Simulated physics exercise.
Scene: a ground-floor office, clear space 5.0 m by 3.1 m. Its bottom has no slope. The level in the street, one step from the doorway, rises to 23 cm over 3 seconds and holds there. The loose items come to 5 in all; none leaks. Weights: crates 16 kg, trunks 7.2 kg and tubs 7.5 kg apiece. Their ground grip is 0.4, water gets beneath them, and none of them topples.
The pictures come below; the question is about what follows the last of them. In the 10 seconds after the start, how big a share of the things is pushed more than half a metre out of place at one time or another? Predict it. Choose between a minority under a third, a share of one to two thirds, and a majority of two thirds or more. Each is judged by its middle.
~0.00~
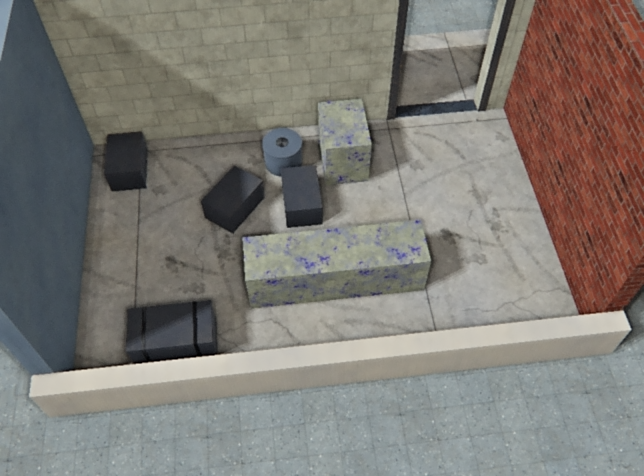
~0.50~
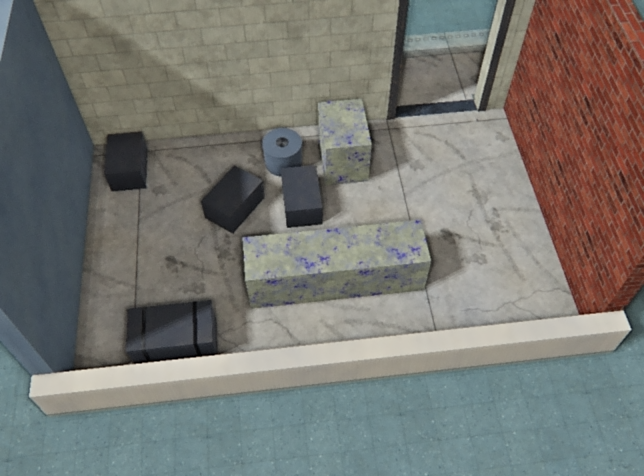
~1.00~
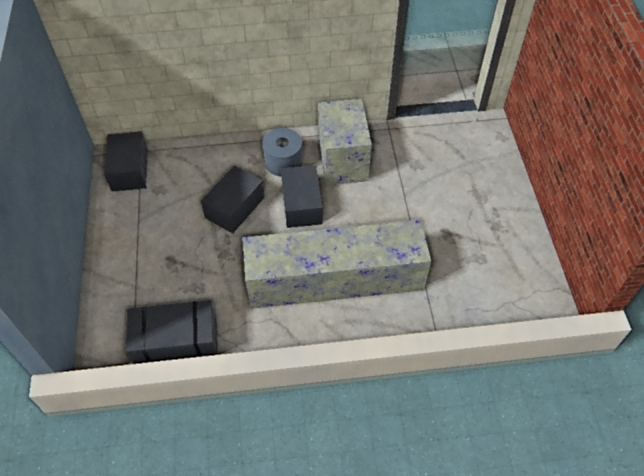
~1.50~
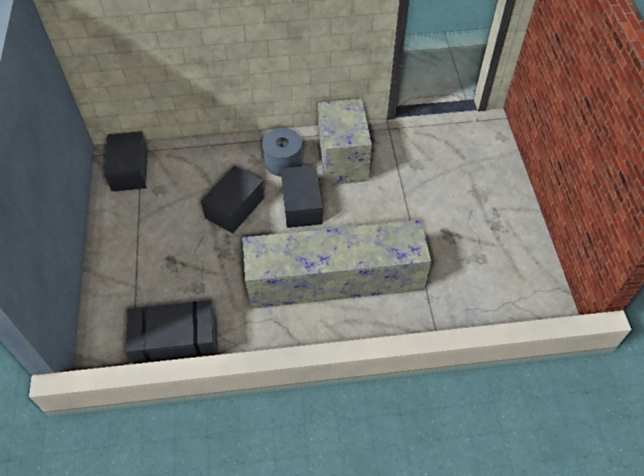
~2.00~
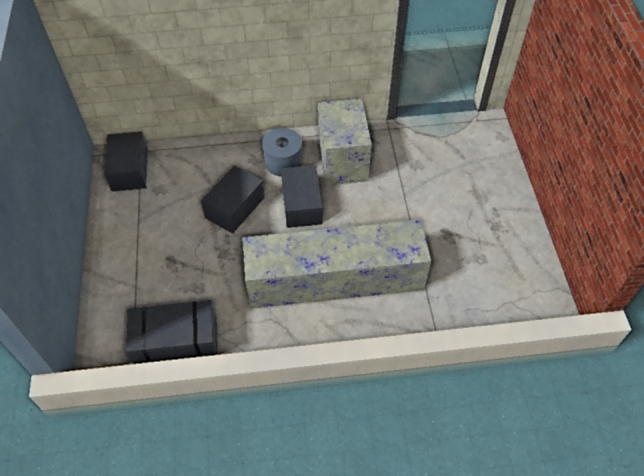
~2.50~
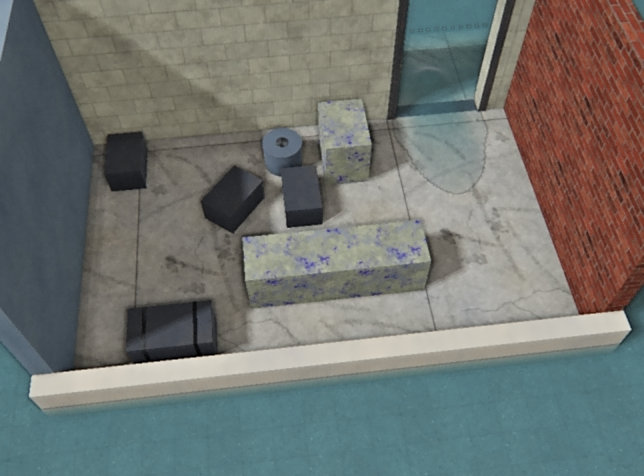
A minority under a third.
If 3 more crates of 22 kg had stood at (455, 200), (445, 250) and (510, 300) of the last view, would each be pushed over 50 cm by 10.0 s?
First one crosses the line, second one crosses the line, third one crosses the line.
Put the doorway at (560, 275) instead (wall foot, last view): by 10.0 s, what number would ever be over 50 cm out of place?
That gives 2 of them.
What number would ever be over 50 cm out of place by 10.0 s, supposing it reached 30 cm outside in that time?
That would make 2 of them.
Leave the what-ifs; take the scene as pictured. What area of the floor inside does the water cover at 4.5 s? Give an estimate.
At that time the wet patch spans about 6.5 m2.
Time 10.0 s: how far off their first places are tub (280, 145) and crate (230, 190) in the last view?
Respectively 0 and 0 centimetres.
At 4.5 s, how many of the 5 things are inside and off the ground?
At that point I count 0.
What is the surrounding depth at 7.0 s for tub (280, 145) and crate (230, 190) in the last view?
Depths: Near 1 cm, then near 2 cm.
After 3.5 s 0 of 5 are over 50 cm from their spots; 0 afloat.
After 4.5 s 0 of 5 are over 50 cm from their spots; 0 afloat.
After 7.0 s 0 of 5 are over 50 cm from their spots; 0 afloat.
After 10.0 s 1 of 5 are over 50 cm from their spots, and 1 have been at some point; 1 afloat.
